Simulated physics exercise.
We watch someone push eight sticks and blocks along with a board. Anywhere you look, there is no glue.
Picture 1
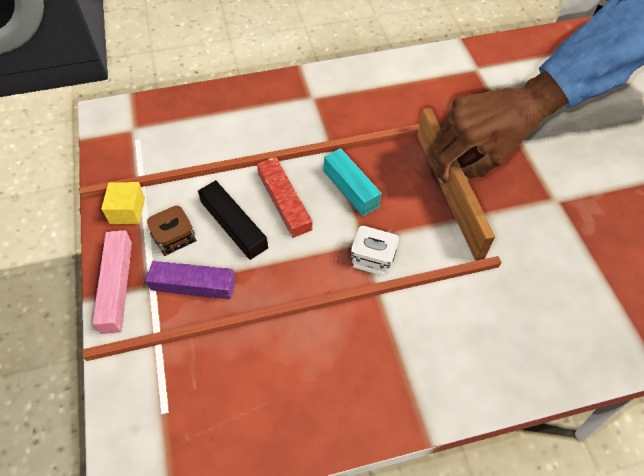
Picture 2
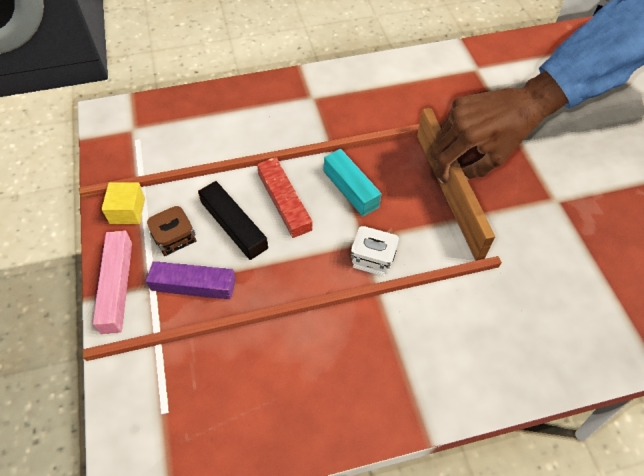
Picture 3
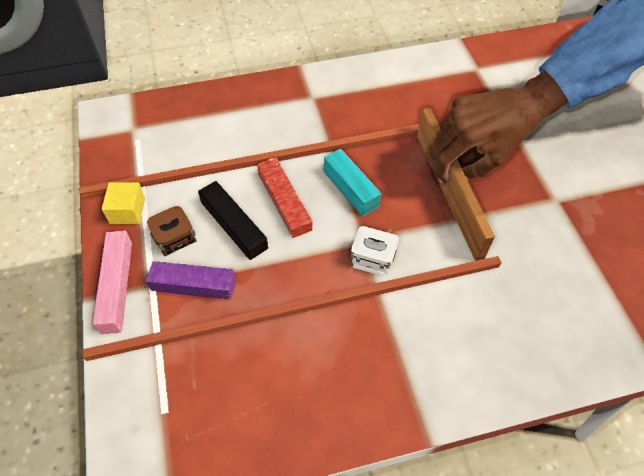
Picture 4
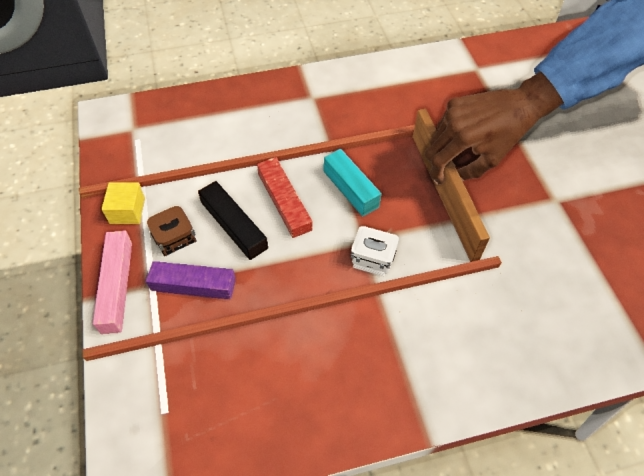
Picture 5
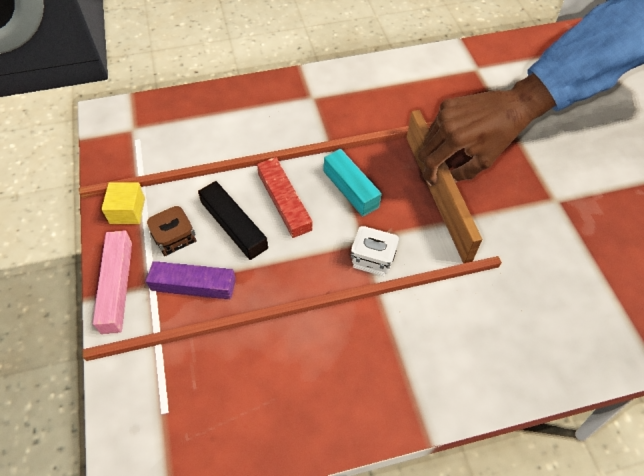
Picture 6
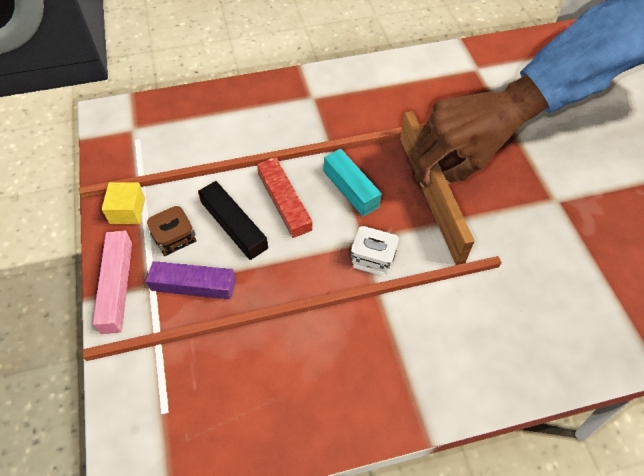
On a table with a red and white checked top, seen from above at an angle, two thin reddish rails run across. Between them lie a yellow block and pink bar at left, a brown case, purple bar, black stick, red bar, turquoise stick and white block, with white tape near the left. A hand at right slides a wooden board slightly left, touching nothing else, while the camera stays still.
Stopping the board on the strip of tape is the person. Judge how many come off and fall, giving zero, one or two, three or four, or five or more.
Falls come to a total of three or four.
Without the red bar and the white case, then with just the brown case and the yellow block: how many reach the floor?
You'd see 1 fallen, and 2 in the other try.
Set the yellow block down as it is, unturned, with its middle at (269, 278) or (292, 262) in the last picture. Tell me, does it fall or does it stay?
In that order: Stays aboard, then stays aboard.
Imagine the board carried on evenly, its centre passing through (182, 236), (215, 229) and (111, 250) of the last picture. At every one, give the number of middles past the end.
Per position: 1 / 0 / 6.
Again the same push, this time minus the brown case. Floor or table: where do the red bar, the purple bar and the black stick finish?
Note: Red bar is on by the end; purple bar is off by the end; black stick is on by the end.
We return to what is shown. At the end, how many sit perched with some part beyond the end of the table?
1.
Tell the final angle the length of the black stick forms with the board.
Somewhere near 0 degrees, I'd say.
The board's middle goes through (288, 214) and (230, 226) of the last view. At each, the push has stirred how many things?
First 4, after that 7.
A little later, none off yet; pink bar at rest near (114, 281); yellow block at rest near (124, 203); brown case at rest near (172, 231).
When it is over, the number that fall off is three or four; down, purple bar, brown case, yellow block and pink bar.
